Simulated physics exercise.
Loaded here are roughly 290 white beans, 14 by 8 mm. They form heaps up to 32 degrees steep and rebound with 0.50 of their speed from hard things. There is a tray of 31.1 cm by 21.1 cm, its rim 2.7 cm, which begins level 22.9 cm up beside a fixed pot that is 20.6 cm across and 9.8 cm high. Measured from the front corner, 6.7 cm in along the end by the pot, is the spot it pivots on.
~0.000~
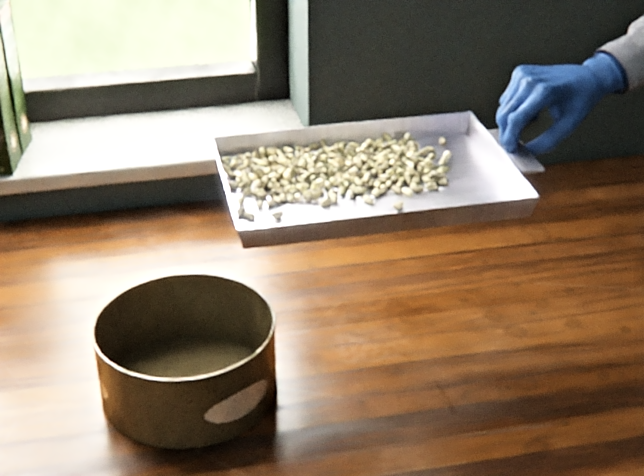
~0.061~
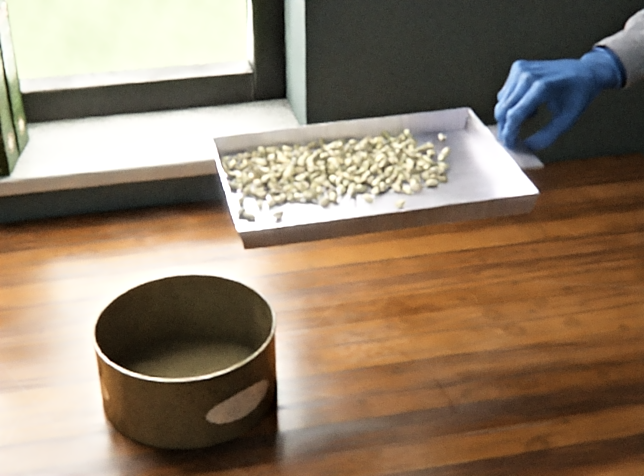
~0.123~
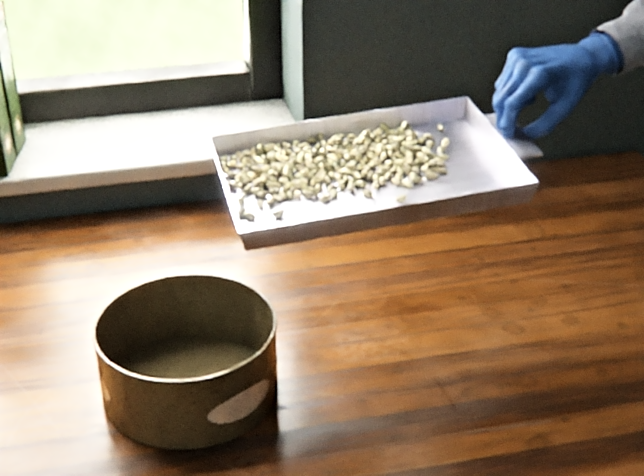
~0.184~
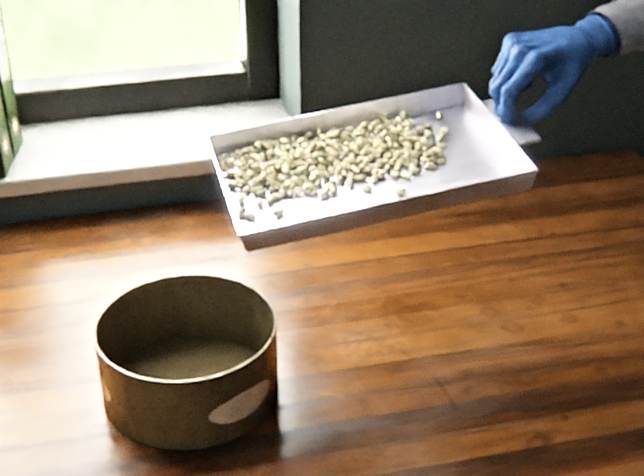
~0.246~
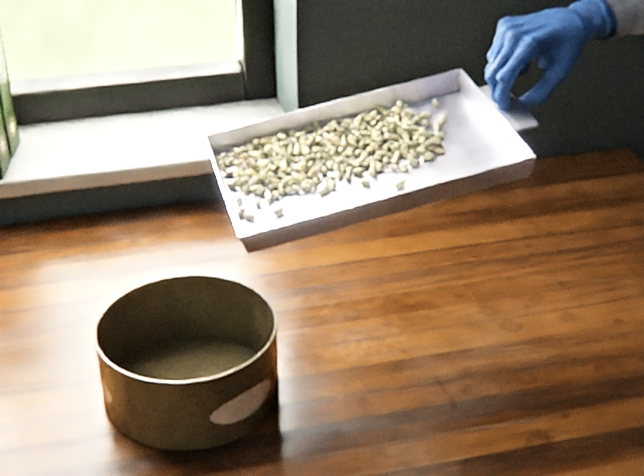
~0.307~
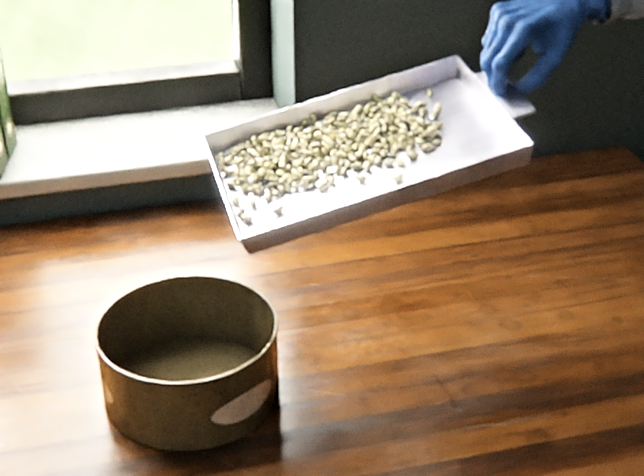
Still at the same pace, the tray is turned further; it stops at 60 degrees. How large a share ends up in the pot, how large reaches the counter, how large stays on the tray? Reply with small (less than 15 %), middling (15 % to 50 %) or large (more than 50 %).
Pot - small, counter - small, tray - large.
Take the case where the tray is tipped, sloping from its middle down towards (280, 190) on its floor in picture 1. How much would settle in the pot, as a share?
Near 10 percent, give or take.
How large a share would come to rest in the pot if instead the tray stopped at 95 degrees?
In that case some 95 per cent.
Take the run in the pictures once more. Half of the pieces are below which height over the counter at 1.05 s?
About 26 centimetres.
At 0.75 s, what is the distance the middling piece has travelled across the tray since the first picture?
Around 4 centimetres.
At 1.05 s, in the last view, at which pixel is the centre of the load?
Look about (247, 174) in the last view.
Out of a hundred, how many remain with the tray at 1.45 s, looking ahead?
Around 95 percent.
Then, at 0.75 s, tilt 35 degrees; the tray holds 100 %, the pot 0 %.
After 1.05 s, tilt 51 degrees; the tray holds 100 %, the pot 0 %.
Then, at 1.45 s, tilt 60 degrees; the tray holds 95 %, the pot 0 %.
In the end, at 2.5 s, pot 5 %, counter 0 %, tray 95 %.
